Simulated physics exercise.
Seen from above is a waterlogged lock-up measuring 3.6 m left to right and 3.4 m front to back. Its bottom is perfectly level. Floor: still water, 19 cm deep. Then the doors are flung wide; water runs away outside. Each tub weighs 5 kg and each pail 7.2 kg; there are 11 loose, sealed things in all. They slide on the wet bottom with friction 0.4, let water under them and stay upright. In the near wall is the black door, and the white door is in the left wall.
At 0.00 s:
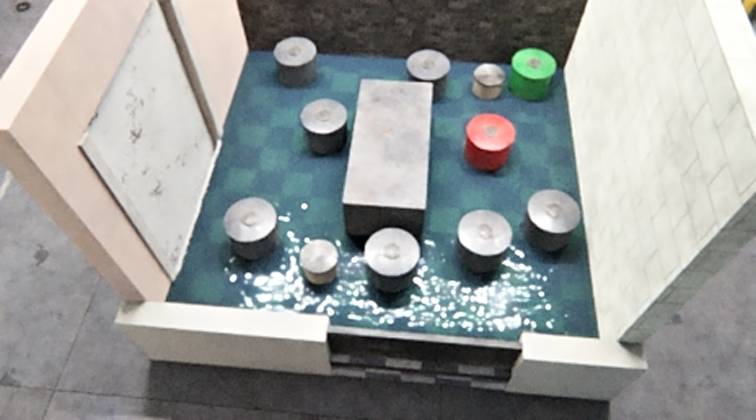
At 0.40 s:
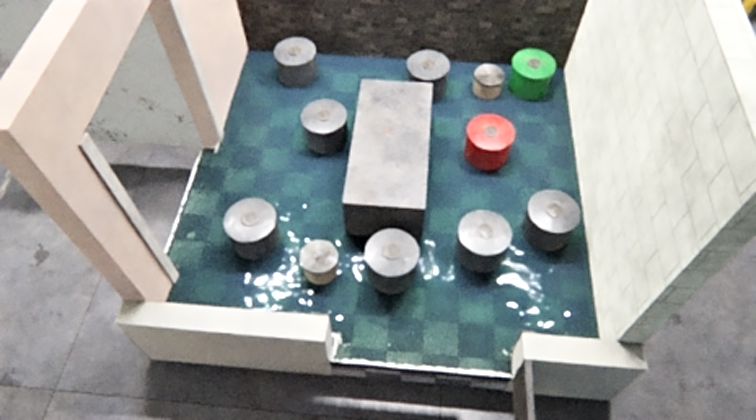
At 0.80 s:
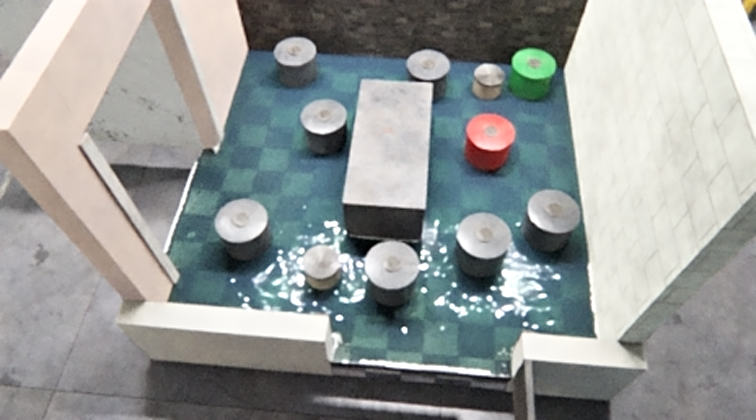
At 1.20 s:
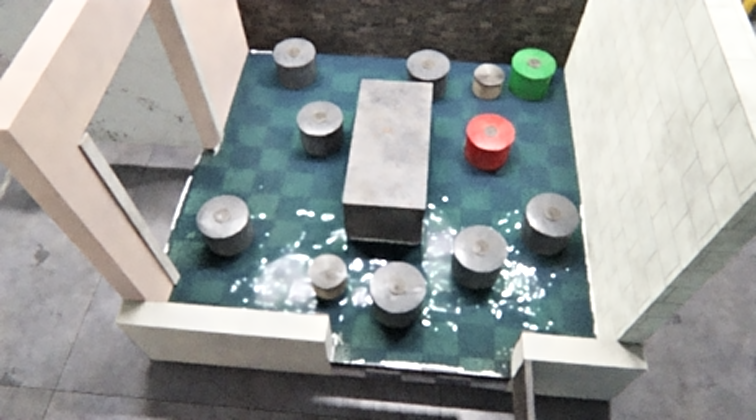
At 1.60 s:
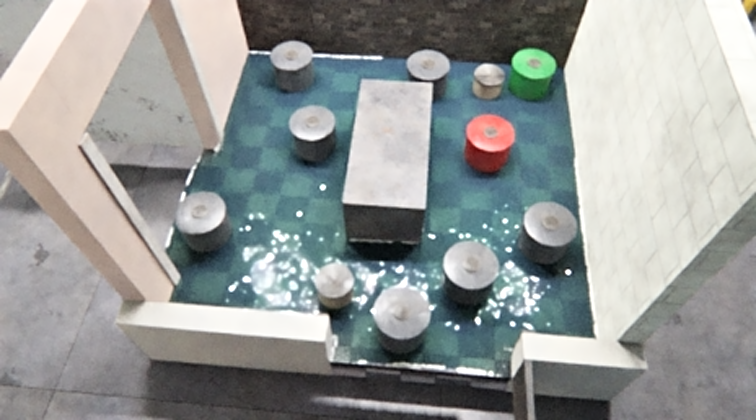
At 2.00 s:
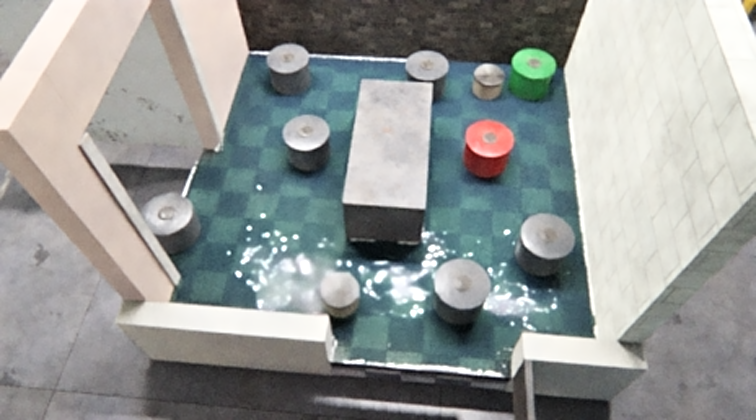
The white left door and black near door opened on a flooded room, then several grey tubs drifted toward the openings, one disappearing from view at the front, while the red tub barely shifted.
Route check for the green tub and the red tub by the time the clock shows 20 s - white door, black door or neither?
Routes: Green tub - neither, red tub - black door.
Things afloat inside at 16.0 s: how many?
Of them, 1.
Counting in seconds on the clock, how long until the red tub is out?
7.5 s or so.
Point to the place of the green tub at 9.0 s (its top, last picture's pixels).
Somewhere around (504, 79), I'd say.
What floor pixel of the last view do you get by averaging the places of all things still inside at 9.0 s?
Mean position approx. (412, 137).
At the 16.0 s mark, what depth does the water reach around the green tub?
Close to 3 centimetres.
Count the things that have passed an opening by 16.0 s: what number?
Tally so far: 9.
After 4.0 s the green tub is near (527, 82), 0.2 m from its start, afloat; the red tub is near (482, 203), 0.8 m from its start, afloat; 4 of 11 are out; 7 afloat.
After 9.0 s the green tub is near (504, 79), 0.3 m from its start, afloat; the red tub has gone out by the black door; 8 of 11 are out; 2 afloat.
After 16.0 s the green tub is near (478, 68), 0.6 m from its start, afloat; the red tub has gone out by the black door; 9 of 11 are out; 1 afloat.
After 20.0 s the green tub is near (476, 67), 0.6 m from its start, aground; the red tub has gone out by the black door; 9 of 11 are out; 0 afloat.
